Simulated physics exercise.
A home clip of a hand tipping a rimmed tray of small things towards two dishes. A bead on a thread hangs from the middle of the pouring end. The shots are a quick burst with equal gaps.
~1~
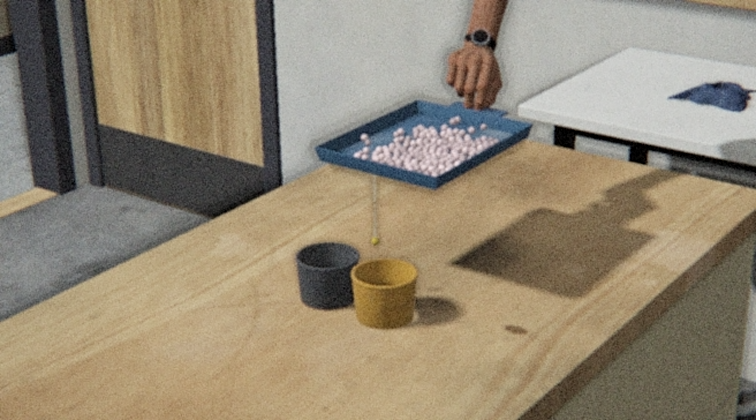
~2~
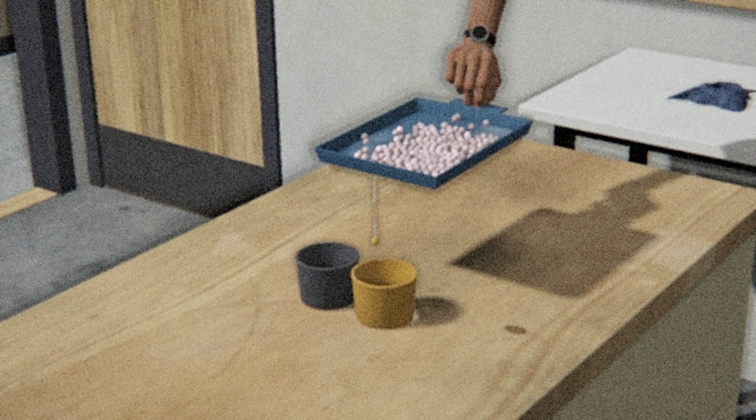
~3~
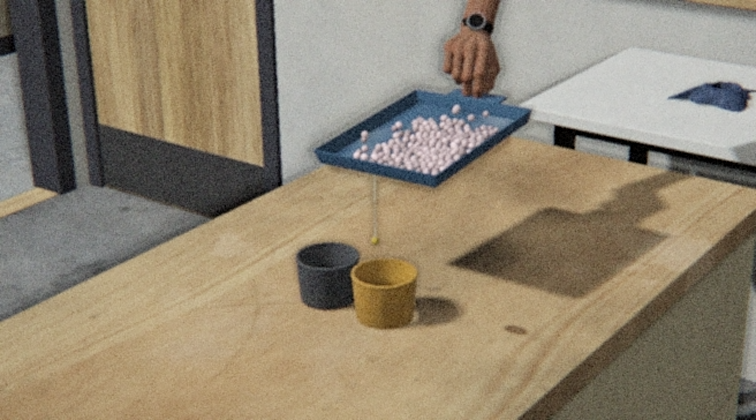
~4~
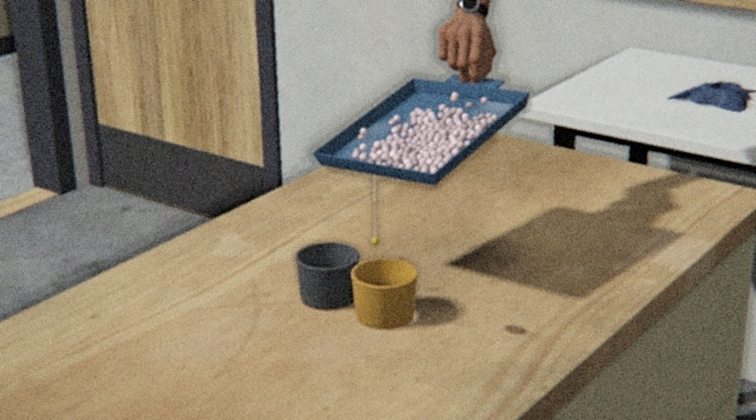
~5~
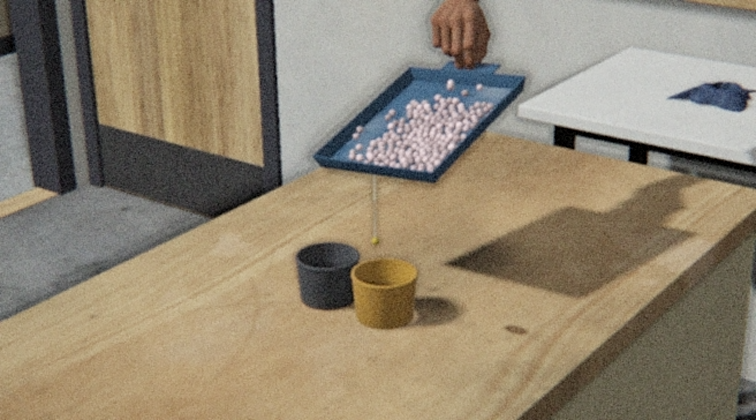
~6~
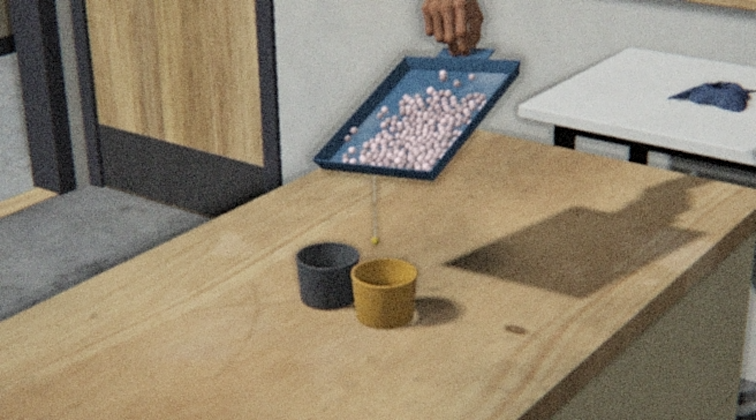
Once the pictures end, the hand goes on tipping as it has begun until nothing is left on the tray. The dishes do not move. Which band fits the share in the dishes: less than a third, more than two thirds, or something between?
In the dishes lies from one third to two thirds of it.
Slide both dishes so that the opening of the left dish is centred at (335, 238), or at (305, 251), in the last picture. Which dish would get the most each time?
First left, then left.
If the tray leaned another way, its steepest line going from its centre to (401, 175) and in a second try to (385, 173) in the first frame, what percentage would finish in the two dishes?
Near 50 % and 70 %.
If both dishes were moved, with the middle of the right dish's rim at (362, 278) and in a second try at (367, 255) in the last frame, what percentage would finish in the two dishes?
Near 20 % and 70 %.
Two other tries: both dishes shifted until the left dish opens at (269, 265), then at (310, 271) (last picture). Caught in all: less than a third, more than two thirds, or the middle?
At the first place under a third, at the second below one third.
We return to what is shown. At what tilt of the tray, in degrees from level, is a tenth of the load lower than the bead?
Roughly 70°.
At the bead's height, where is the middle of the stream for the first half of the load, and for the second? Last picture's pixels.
First near (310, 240), later near (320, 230).
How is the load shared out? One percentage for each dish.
Left dish near 40 in a hundred; right dish near 0.
Soon after the last picture, tray tipped steeply; most on the tray; a small part in the left dish; a stray few outside both; about a quarter in the air.
A little later, tray tipped past a quarter turn; a stray few on the tray; a stray few in the right dish; about half in the left dish; about half outside both; a small part in the air.
Later still, tray tipped past a quarter turn; a stray few in the right dish; about half in the left dish; about half outside both.
By the end, tray tipped past a quarter turn; a stray few in the right dish; about half in the left dish; about half outside both.
